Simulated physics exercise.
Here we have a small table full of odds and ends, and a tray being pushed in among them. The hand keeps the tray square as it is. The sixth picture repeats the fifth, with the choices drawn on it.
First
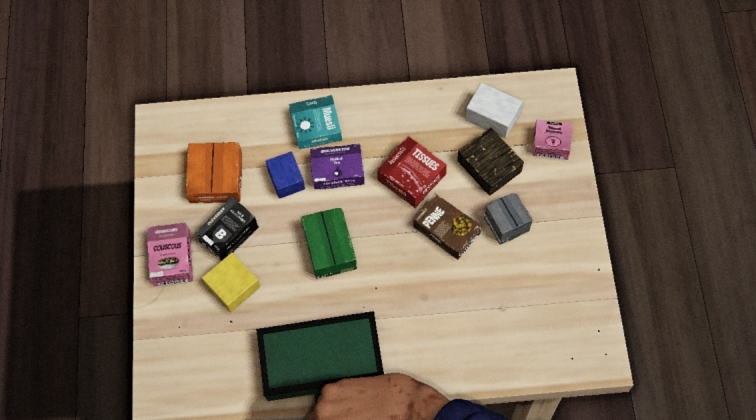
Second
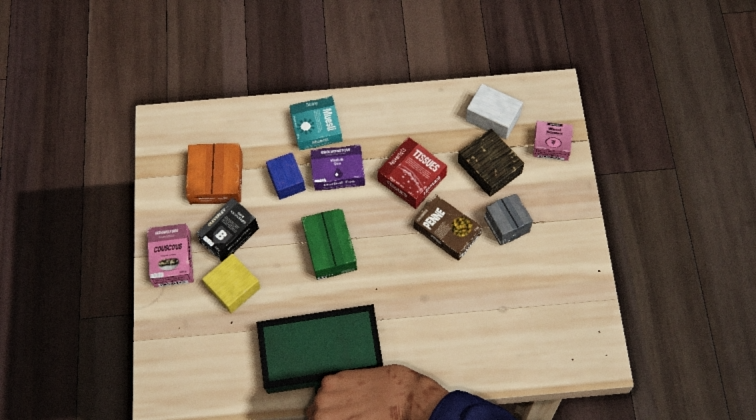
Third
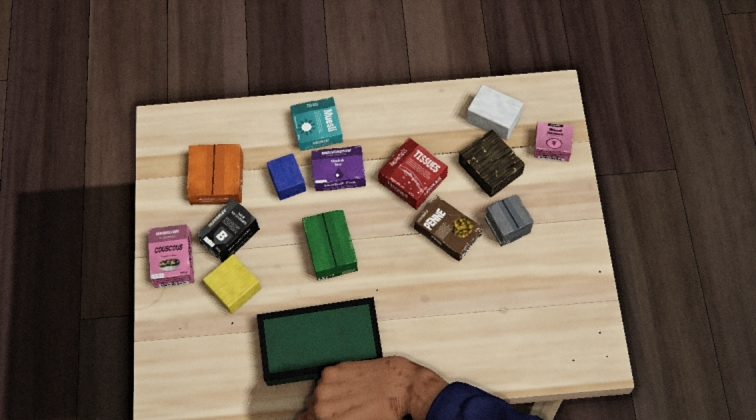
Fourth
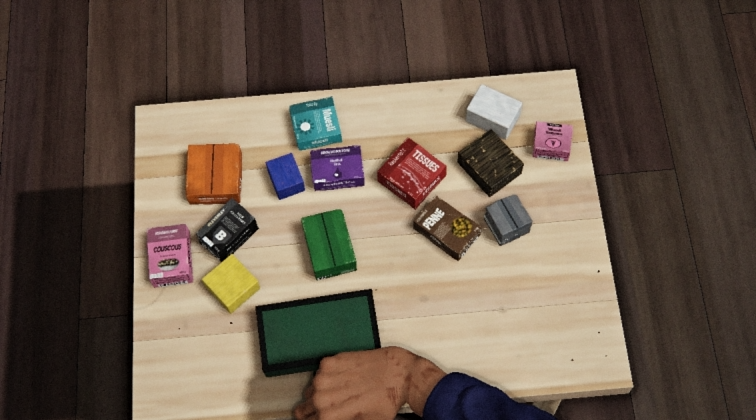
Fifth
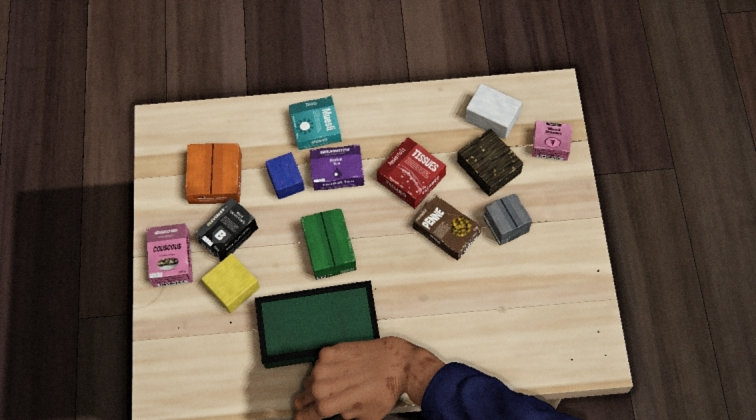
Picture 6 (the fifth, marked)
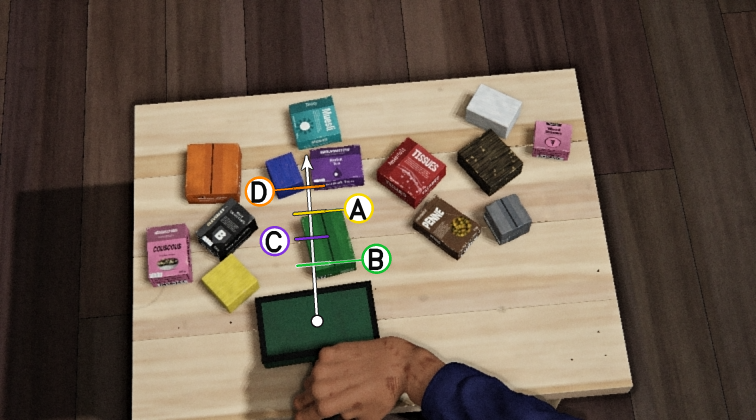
Hand slowly pushing a green, dark-edged tray slightly up a wooden table towards scattered colourful boxes and packets, which stay still.
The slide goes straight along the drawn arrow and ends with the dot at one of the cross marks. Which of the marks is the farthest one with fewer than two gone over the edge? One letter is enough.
No second one falls up to D.
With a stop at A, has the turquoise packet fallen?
By then, yes.
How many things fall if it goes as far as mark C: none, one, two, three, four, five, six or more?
In all, none.
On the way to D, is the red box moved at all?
No.
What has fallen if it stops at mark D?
The turquoise packet goes over.
On the copy, A at (310, 213); B at (314, 264); C at (312, 238); D at (309, 187); the arrow from (317, 321) to (306, 157); the white dot at (317, 321).
On D. First, tray (315, 276); black box (224, 229); yellow block (230, 276).
Then, tray (312, 227); turquoise packet (313, 92); purple box (333, 125).
Finally, tray (310, 192); turquoise packet over the edge; purple box (330, 93); one fallen.
By contrast, A is within the limit but short; B is within the limit but short; C is within the limit but short.
